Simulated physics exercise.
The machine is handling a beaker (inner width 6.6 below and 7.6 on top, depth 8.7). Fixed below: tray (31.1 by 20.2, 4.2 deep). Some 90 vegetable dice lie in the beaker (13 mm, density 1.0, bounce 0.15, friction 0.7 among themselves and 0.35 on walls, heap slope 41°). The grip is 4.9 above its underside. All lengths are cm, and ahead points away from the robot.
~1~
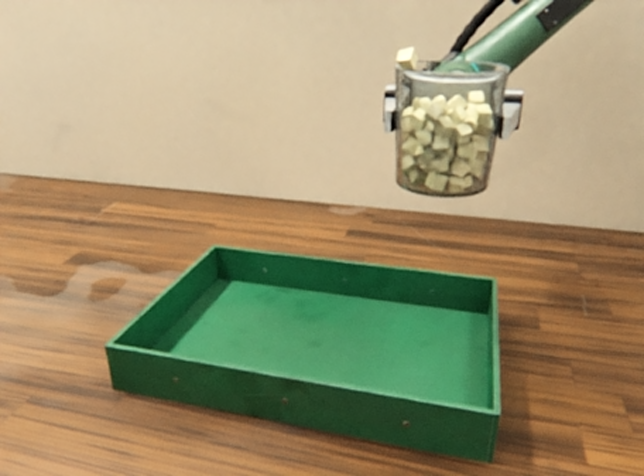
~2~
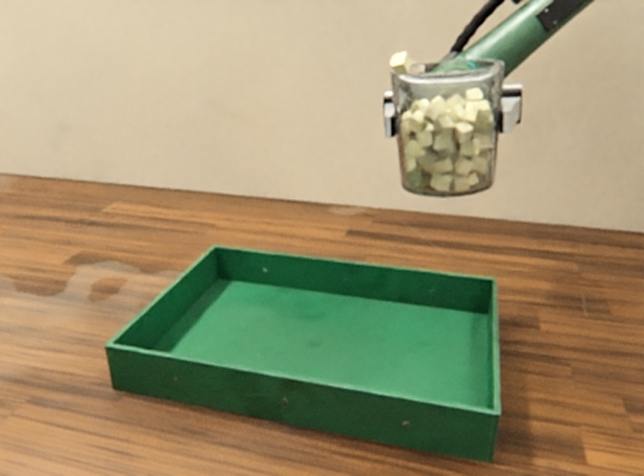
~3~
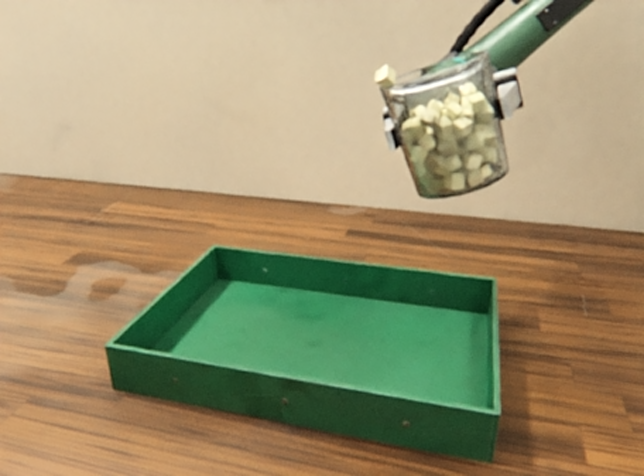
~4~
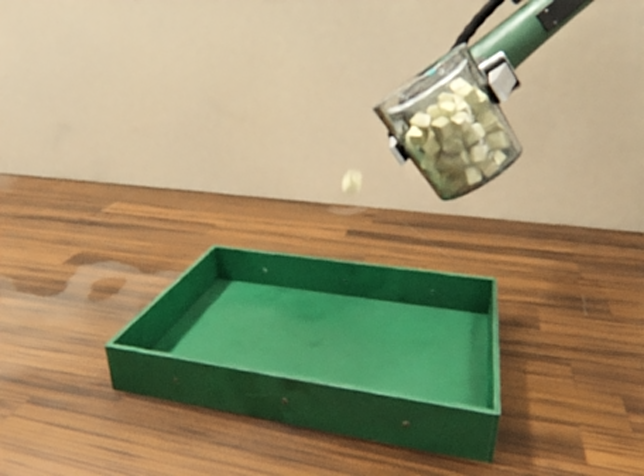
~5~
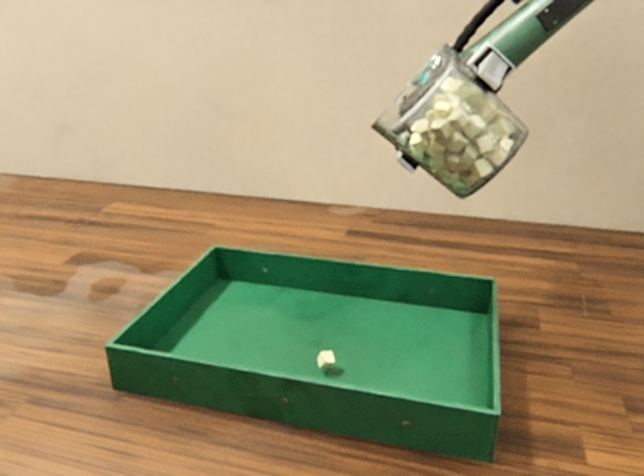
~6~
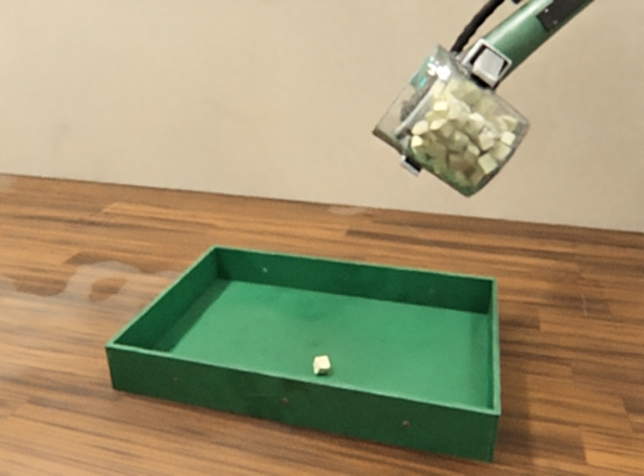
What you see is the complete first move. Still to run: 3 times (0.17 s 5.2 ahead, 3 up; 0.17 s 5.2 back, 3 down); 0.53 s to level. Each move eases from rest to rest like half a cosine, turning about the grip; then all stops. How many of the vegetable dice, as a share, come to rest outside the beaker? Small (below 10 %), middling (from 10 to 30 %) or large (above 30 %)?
Share outside the beaker: Middling (from 10 to 30 %).
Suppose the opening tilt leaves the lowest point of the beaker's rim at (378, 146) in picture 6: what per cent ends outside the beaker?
Some 60 per cent.
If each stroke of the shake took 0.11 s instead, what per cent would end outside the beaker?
It would be near 85 per cent.
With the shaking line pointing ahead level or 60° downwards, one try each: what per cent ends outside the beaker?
Some 5 and 0 per cent.
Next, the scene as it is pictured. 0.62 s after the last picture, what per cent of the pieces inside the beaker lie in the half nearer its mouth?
Some 40 per cent.
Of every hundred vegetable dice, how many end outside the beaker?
Roughly 20 per cent.
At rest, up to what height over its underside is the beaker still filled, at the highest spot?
Some 8.5 cm.
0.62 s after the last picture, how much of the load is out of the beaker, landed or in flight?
Some 15 per cent.
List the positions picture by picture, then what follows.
In the first frame, beaker middle at (446, 129), level; upper third of the load around (446, 119), from x 405 to 485, top at y 60; 91 in the beaker.
In the second frame, beaker middle at (447, 129), tilted 5° forward; upper third of the load around (450, 119), from x 400 to 485, top at y 65.
In the third frame, beaker middle at (448, 129), tilted 19° forward; upper third of the load around (453, 118), from x 385 to 490, top at y 75.
In the fourth frame, beaker middle at (450, 128), tilted 37° forward; upper third of the load around (462, 118), from x 350 to 500, top at y 90; 90 in the beaker, 1 in flight or on a rim.
In the fifth frame, beaker middle at (452, 127), tilted 51° forward; upper third of the load around (460, 112), from x 325 to 505, top at y 90; 90 in the beaker, 1 in the tray.
In the sixth frame, beaker middle at (452, 126), tilted 56° forward; upper third of the load around (462, 110), from x 320 to 510, top at y 90; 90 in the beaker, 1 in the tray.
Then, 0.62 s later, tilted 56° forward, highest piece 24 above the table; 77 in the beaker, 8 in the tray, 6 in flight or on a rim.
Then, 1.24 s later, tilted 35° forward, highest piece 24 above the table; 75 in the beaker, 16 in the tray.
Then, 1.75 s later, level, highest piece 26 above the table; 75 in the beaker, 16 in the tray.
Then, 2.80 s later, level, highest piece 26 above the table; 75 in the beaker, 16 in the tray.
At rest, 75 in the beaker, 16 in the tray. That is 18 % outside the beaker.
